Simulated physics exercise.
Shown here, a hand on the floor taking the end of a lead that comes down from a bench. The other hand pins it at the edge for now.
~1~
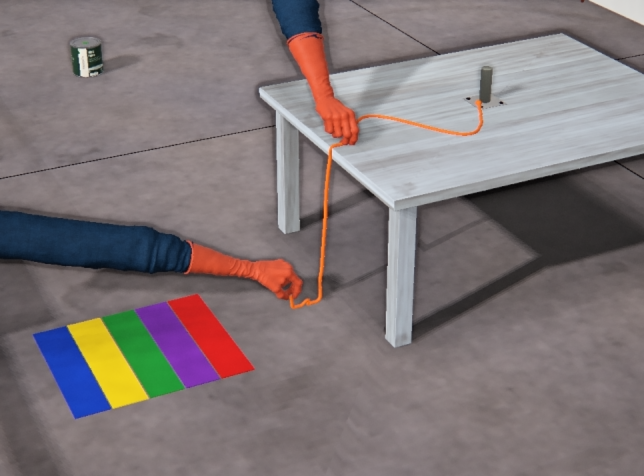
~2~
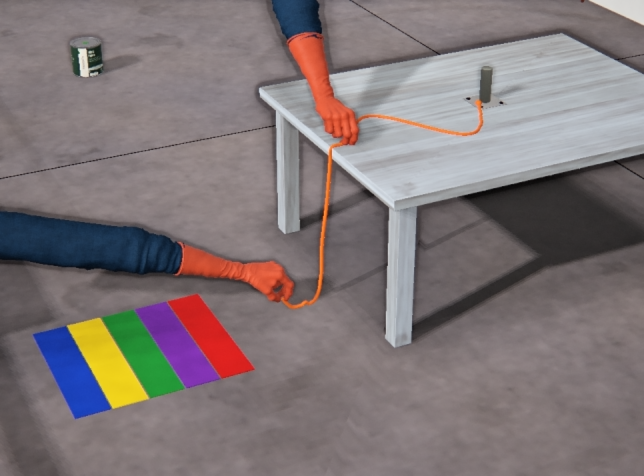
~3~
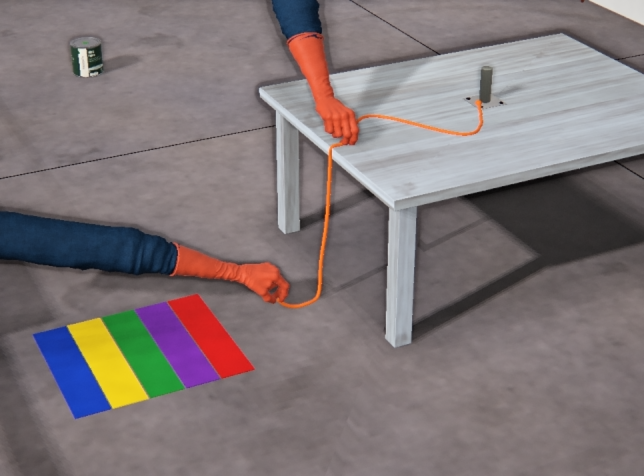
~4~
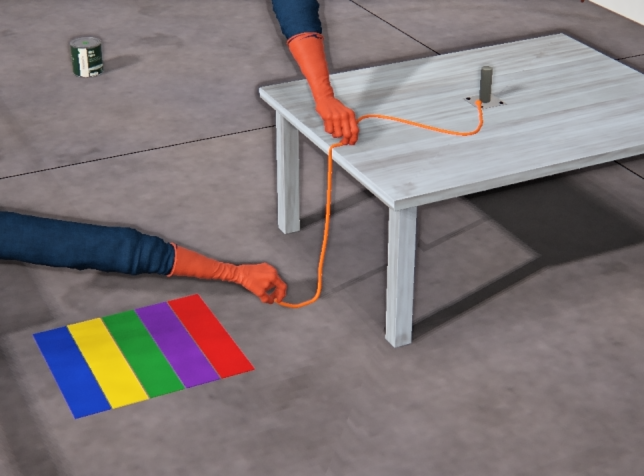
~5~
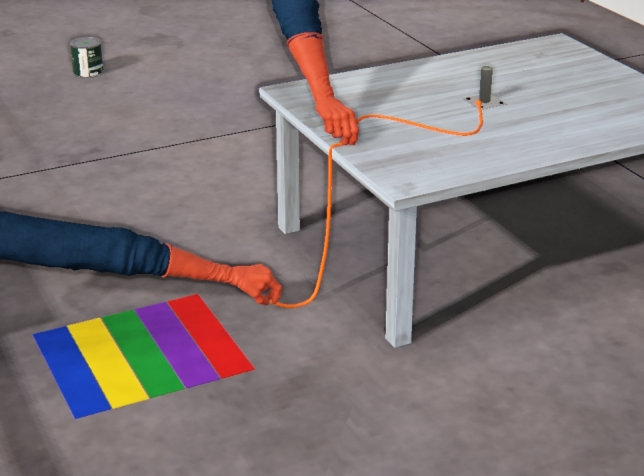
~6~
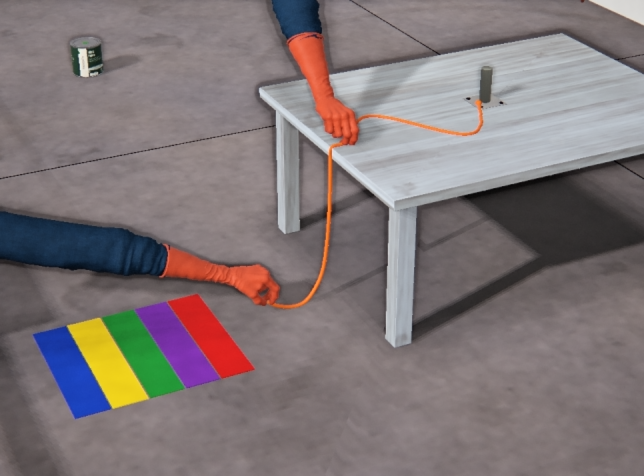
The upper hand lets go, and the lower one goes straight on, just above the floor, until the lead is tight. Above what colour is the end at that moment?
Over blue.
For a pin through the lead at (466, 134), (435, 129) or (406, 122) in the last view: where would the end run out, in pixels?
The places are (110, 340), (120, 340) and (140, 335).
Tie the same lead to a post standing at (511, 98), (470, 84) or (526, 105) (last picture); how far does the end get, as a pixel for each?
Near (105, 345), (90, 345) and (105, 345).
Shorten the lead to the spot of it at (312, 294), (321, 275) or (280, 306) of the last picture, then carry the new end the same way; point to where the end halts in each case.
In that order: (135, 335), (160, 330) and (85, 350).
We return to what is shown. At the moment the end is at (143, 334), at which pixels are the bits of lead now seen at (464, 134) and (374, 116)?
They go to (405, 121) and to (325, 148).
Soon after, end near (143, 334); over green.
Then, end near (95, 346); over yellow.
At full stretch, end near (66, 353); over blue. The end stops over the blue strip.
